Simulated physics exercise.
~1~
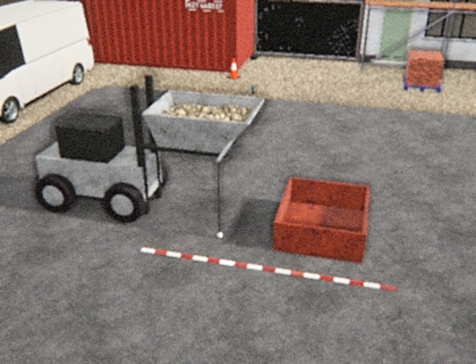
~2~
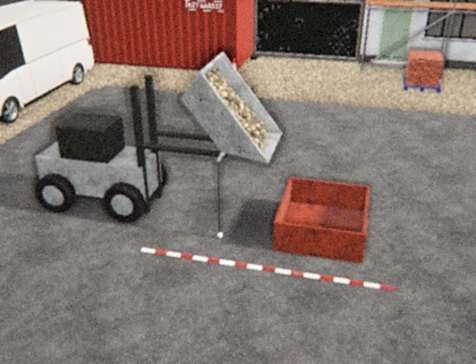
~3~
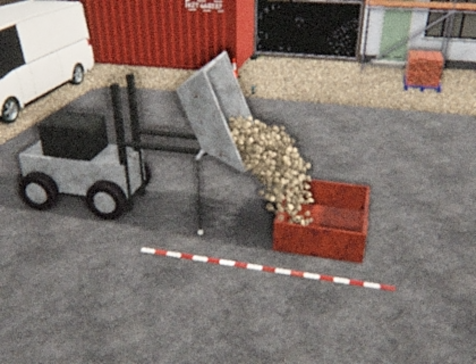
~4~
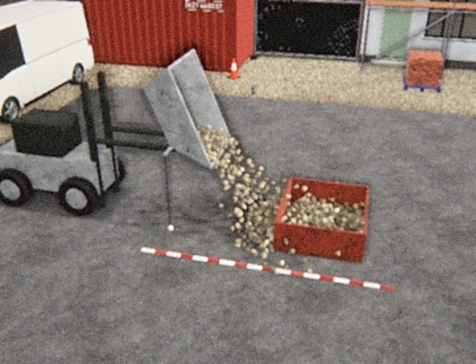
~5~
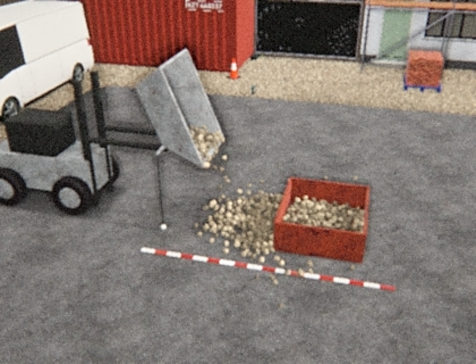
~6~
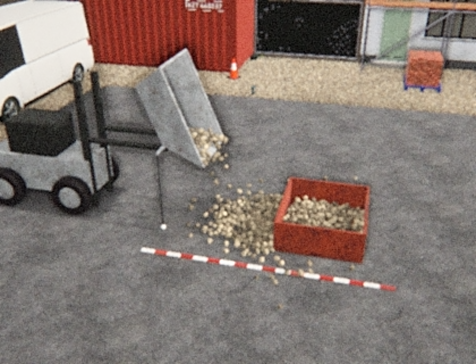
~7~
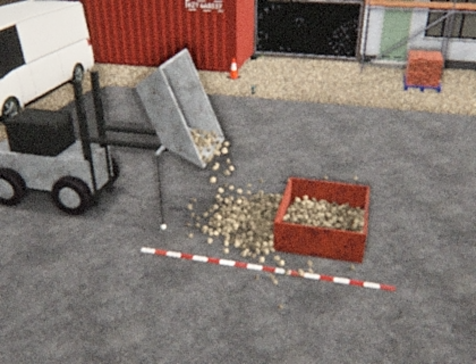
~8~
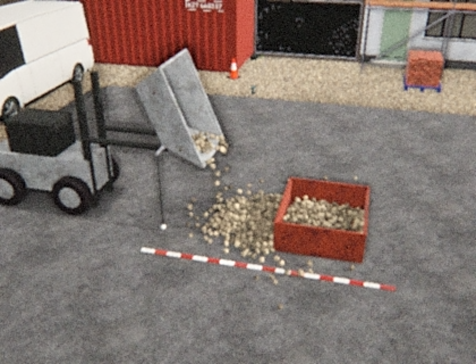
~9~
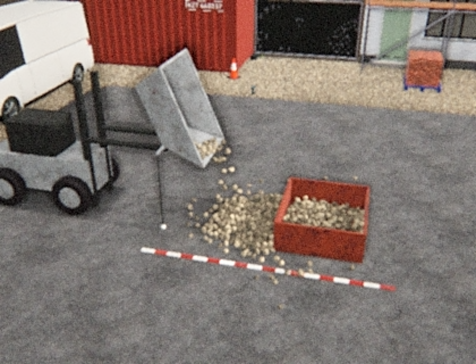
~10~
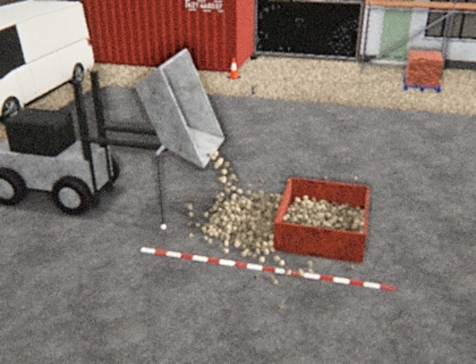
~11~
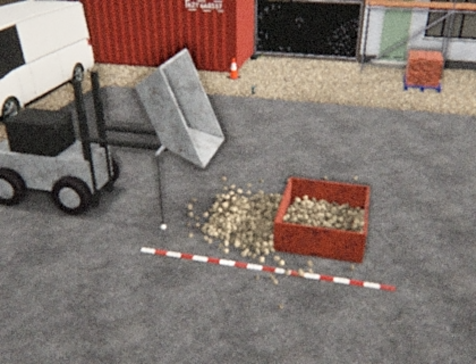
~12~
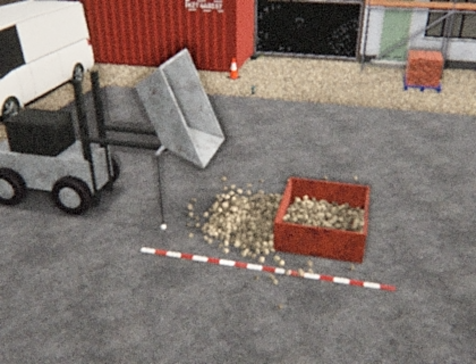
Forklift tipping a skip of stones while backing left, filling part of a red bin and leaving a heap beside it.
